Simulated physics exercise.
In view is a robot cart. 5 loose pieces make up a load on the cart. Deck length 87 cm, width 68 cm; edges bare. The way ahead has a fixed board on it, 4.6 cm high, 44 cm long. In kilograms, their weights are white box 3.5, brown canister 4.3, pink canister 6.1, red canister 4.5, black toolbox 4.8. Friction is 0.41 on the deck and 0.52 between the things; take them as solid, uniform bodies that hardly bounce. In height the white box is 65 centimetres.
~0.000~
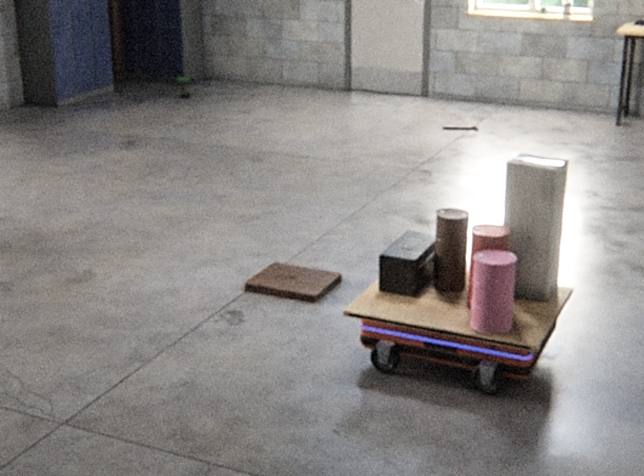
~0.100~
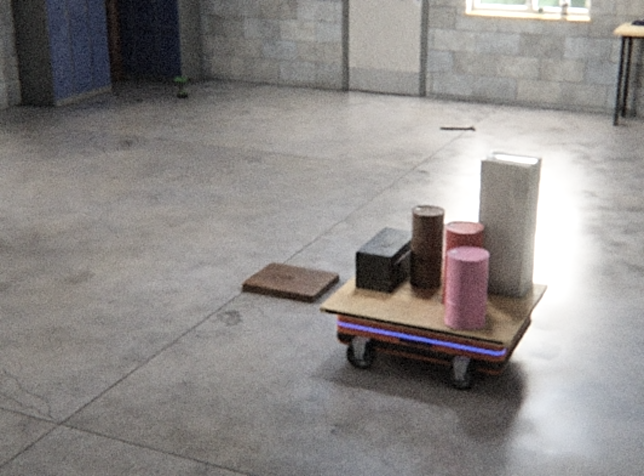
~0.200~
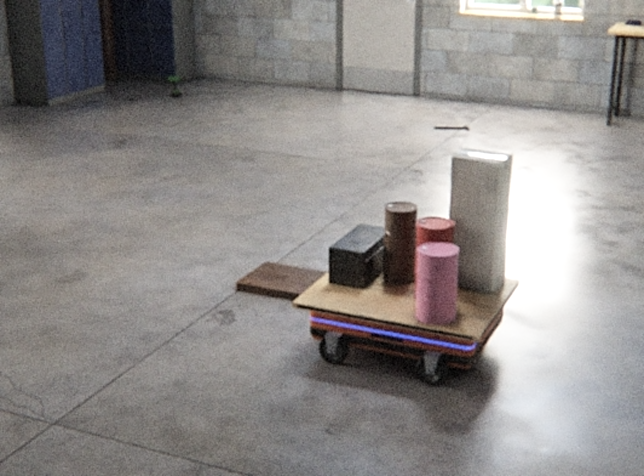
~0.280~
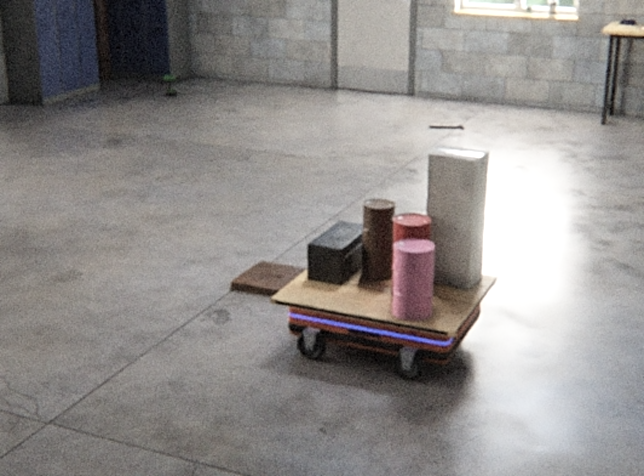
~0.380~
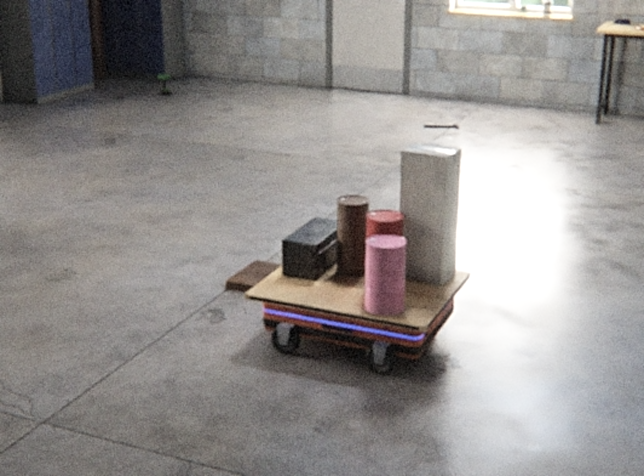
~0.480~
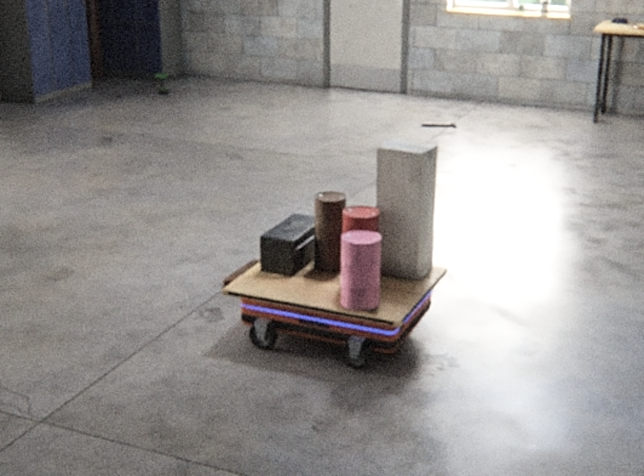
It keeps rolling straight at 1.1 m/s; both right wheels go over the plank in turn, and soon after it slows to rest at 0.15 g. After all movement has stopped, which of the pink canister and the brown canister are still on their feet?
My prediction: Pink canister: Still on its feet. Brown canister: Still on its feet.
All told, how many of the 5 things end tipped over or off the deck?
I get 0.
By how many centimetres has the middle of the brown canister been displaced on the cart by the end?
Displacement: Approx. 0 cm.
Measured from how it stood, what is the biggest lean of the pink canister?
It tilts by around 12° at most.
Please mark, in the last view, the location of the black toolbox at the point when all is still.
It ends up near (27, 202).
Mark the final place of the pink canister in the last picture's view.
The resting point is around (58, 221).
By 1.18 s, cart has run 130 cm; pink canister tilted 11° near (208, 239); brown canister tilted 8° near (194, 206); white box tilted 7°.
By 1.88 s, cart has run 203 cm; pink canister tilted 10° near (84, 224); brown canister tilted 8° near (81, 193); red canister tilted 6°.
When it is over (4.1 s), all 5 within 10 cm of the start. End places, in pixels of the last picture, pink canister near (58, 221), brown canister near (56, 191).
